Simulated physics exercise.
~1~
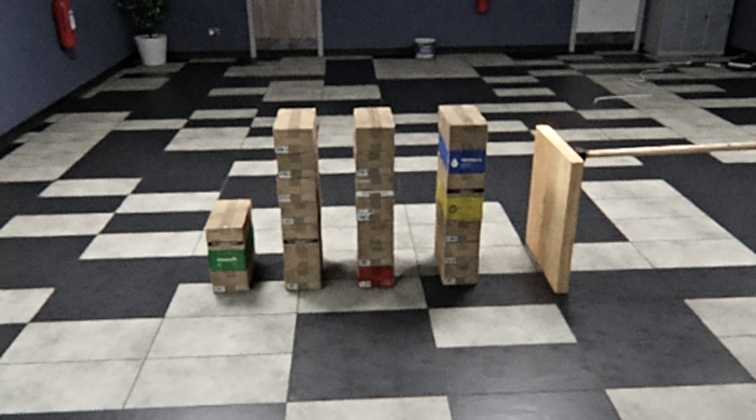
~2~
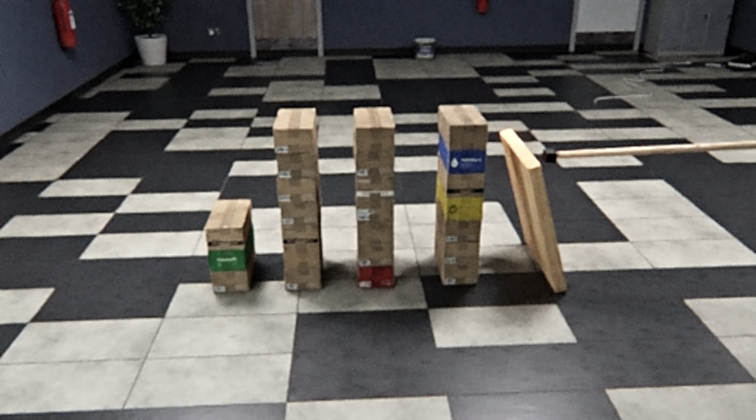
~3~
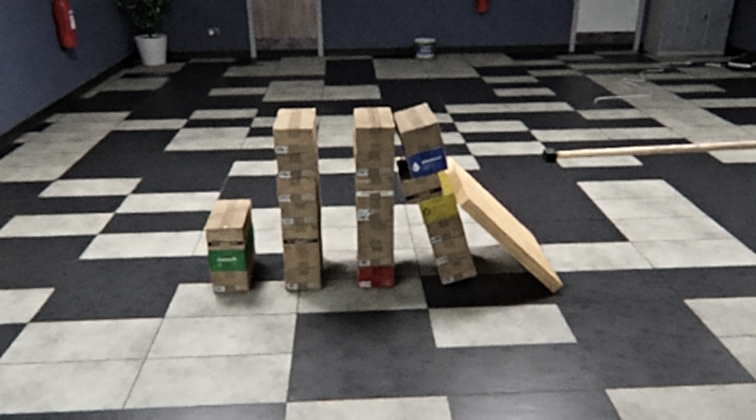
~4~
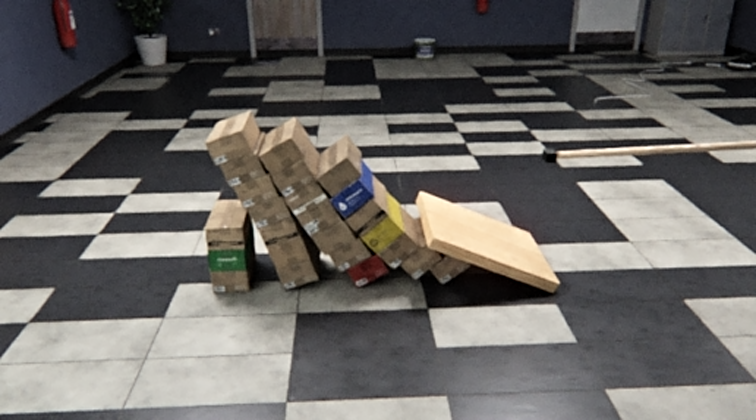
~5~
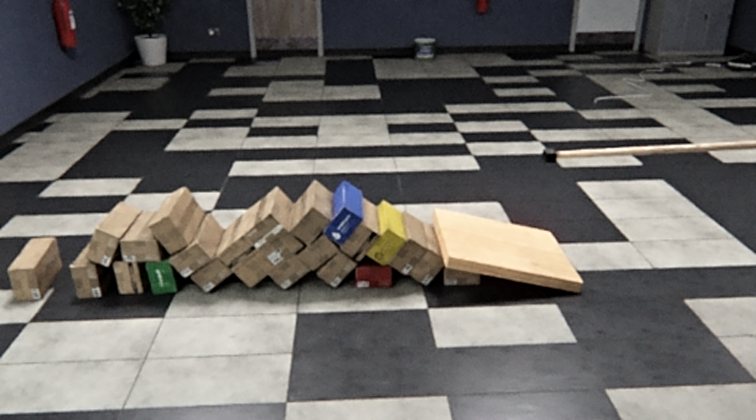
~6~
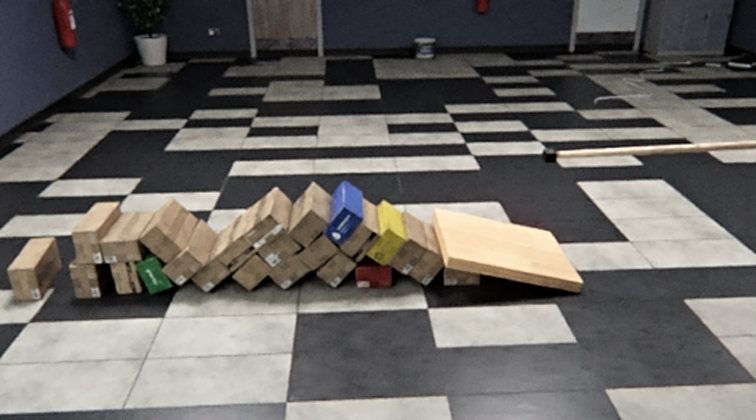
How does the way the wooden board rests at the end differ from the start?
At the start the board stands upright to the right of the box stacks. By the end it lies on its side, at a low slant against the right end of the fallen boxes.
